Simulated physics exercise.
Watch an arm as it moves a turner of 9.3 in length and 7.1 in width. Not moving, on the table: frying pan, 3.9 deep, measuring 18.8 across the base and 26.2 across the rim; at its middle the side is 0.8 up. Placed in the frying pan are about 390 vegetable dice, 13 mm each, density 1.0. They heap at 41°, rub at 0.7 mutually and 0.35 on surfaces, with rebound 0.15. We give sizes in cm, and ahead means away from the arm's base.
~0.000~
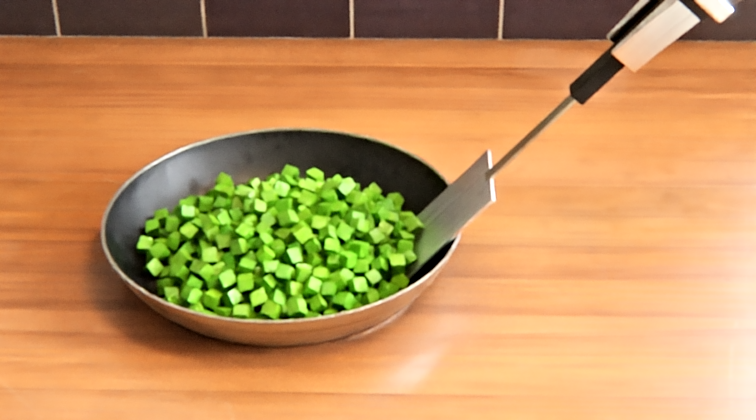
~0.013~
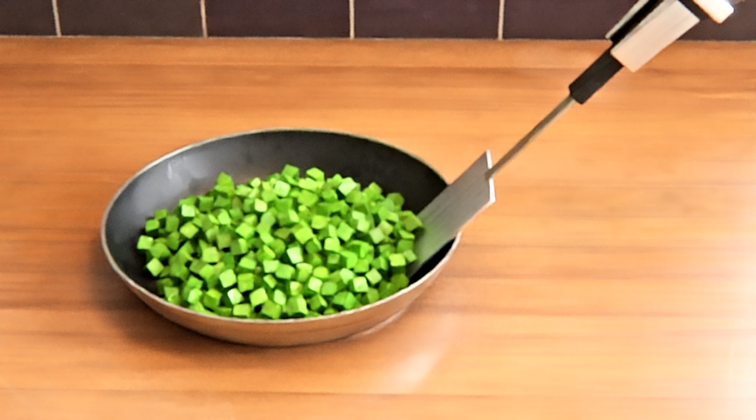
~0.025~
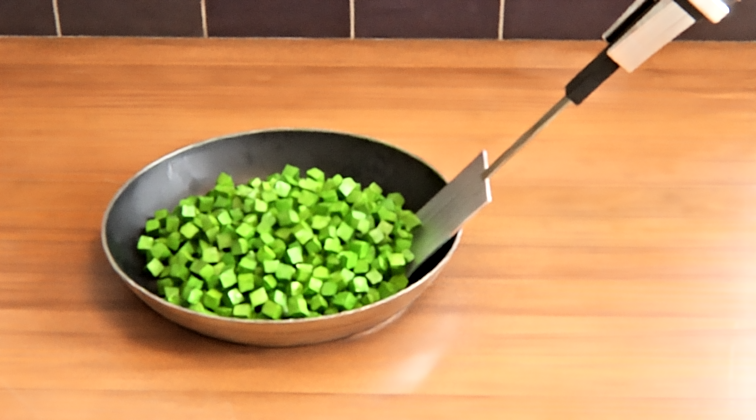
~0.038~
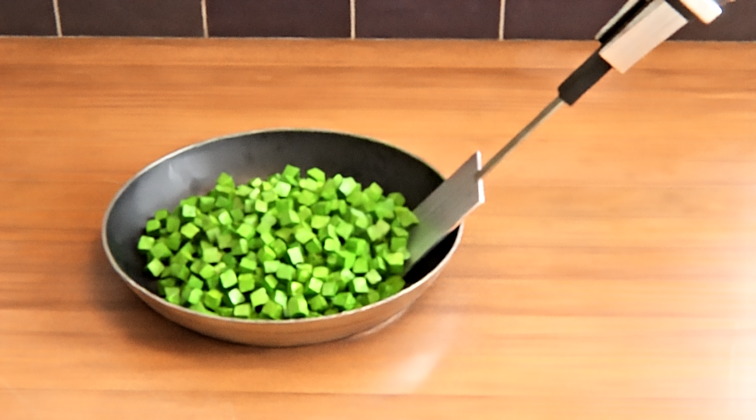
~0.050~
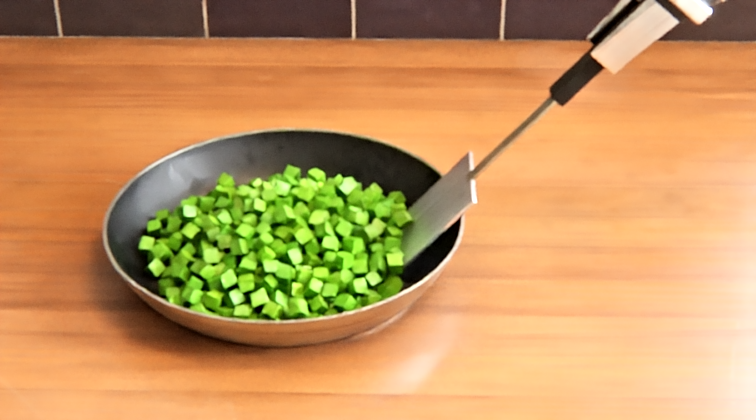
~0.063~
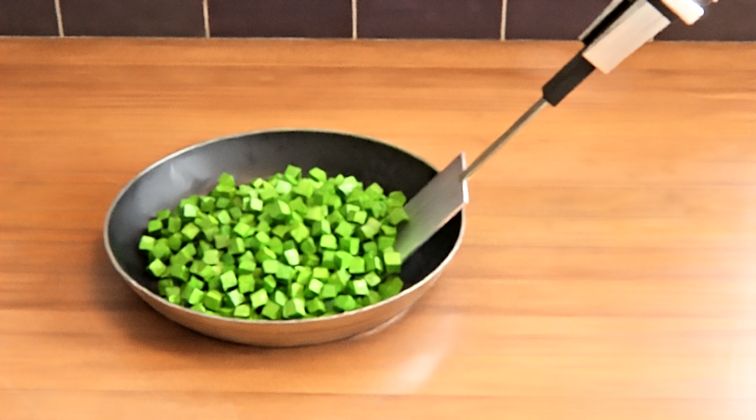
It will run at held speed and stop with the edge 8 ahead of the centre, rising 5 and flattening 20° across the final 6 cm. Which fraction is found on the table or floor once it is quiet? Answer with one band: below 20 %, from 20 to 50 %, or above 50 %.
Below 20 %.
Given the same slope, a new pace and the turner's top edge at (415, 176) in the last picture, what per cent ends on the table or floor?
Some 25 per cent.
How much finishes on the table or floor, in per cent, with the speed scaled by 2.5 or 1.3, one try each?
Estimates in order: 25 per cent, 10 per cent.
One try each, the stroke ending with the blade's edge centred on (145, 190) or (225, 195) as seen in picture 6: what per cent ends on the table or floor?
Close to 20 and close to 0 per cent, respectively.
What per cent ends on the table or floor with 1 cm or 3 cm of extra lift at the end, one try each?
5 and 10 %.
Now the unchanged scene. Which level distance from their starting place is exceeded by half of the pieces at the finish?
Some 4 cm.
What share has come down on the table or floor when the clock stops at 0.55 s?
5 %.
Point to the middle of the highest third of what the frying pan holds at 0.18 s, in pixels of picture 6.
Near (220, 223).
After 0.18 s, sloping 49°, highest piece 5 above the table; 388 in the frying pan.
After 0.29 s, sloping 42°, highest piece 6 above the table; 384 in the frying pan, 4 on the blade or in flight.
After 0.55 s, sloping 29°, highest piece 7 above the table; 369 in the frying pan, 19 on the table or floor.
After 1.60 s, sloping 29°, highest piece 7 above the table; 369 in the frying pan, 19 on the table or floor.
In the end, 369 in the frying pan, 19 on the table or floor. That is 5 % on the table or floor.
